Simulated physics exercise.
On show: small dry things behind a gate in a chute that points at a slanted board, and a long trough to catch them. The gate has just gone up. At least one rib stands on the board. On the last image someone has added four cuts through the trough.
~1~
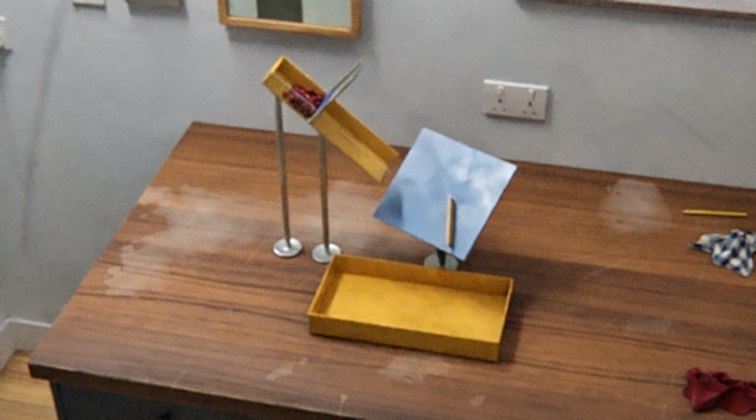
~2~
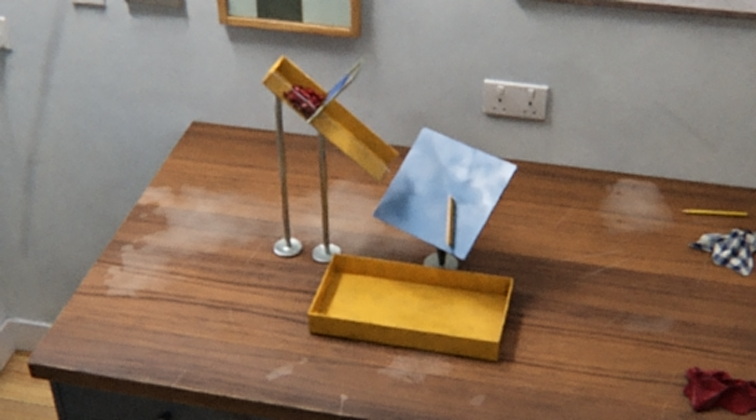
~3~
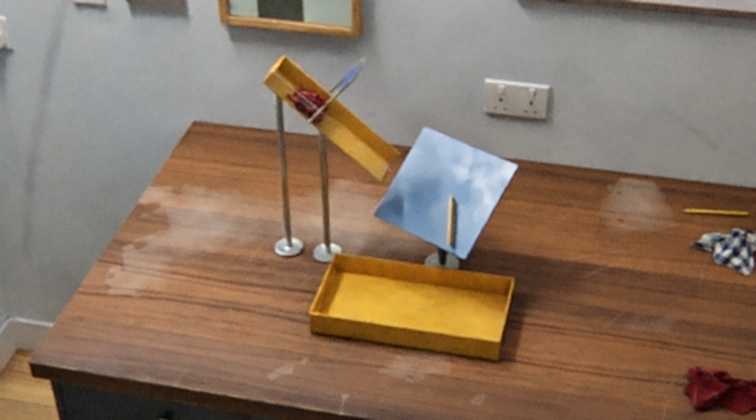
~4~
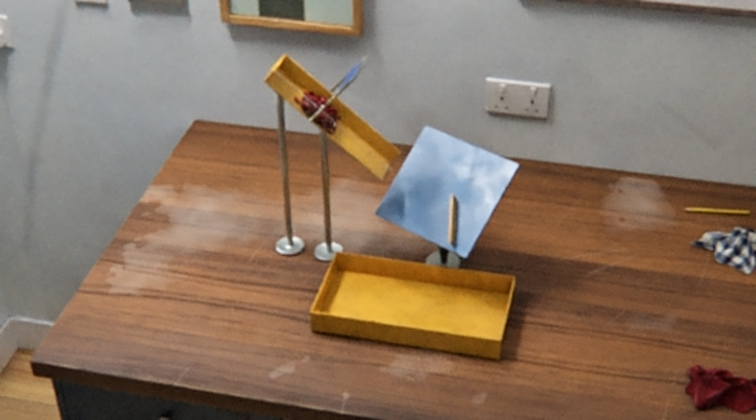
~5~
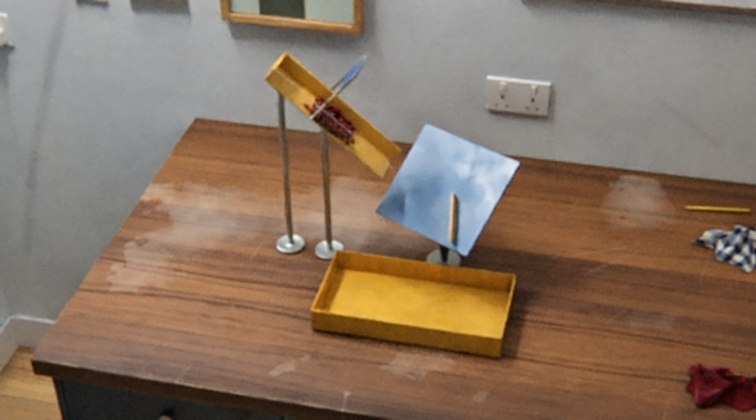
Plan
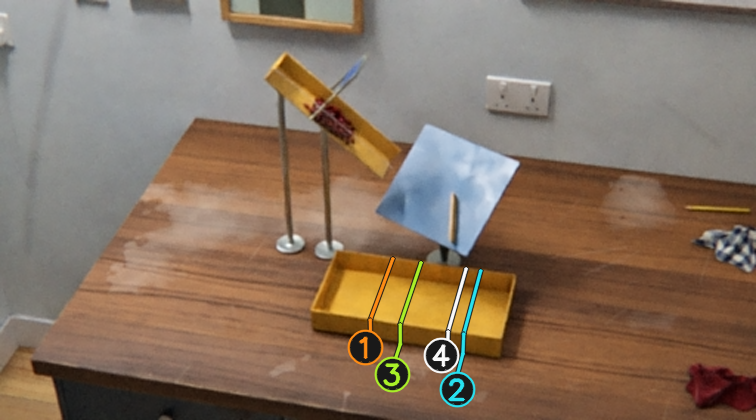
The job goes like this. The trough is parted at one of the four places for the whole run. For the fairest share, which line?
3 works best here.
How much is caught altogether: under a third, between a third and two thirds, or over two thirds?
About that: Over two thirds.
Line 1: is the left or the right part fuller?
Right.
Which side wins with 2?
The left side.
On the marked copy, line 1 crosses the front rim at (370, 319); line 2 crosses the front rim at (463, 333); line 3 crosses the front rim at (400, 323); line 4 crosses the front rim at (448, 330).
With 1, of what is caught, a small part on the left of the divider, nearly all on the right.
With 2, of what is caught, all on the left of the divider, none on the right.
With 3, of what is caught, about a third on the left of the divider, about two thirds on the right.
With 4, of what is caught, all on the left of the divider, none on the right.
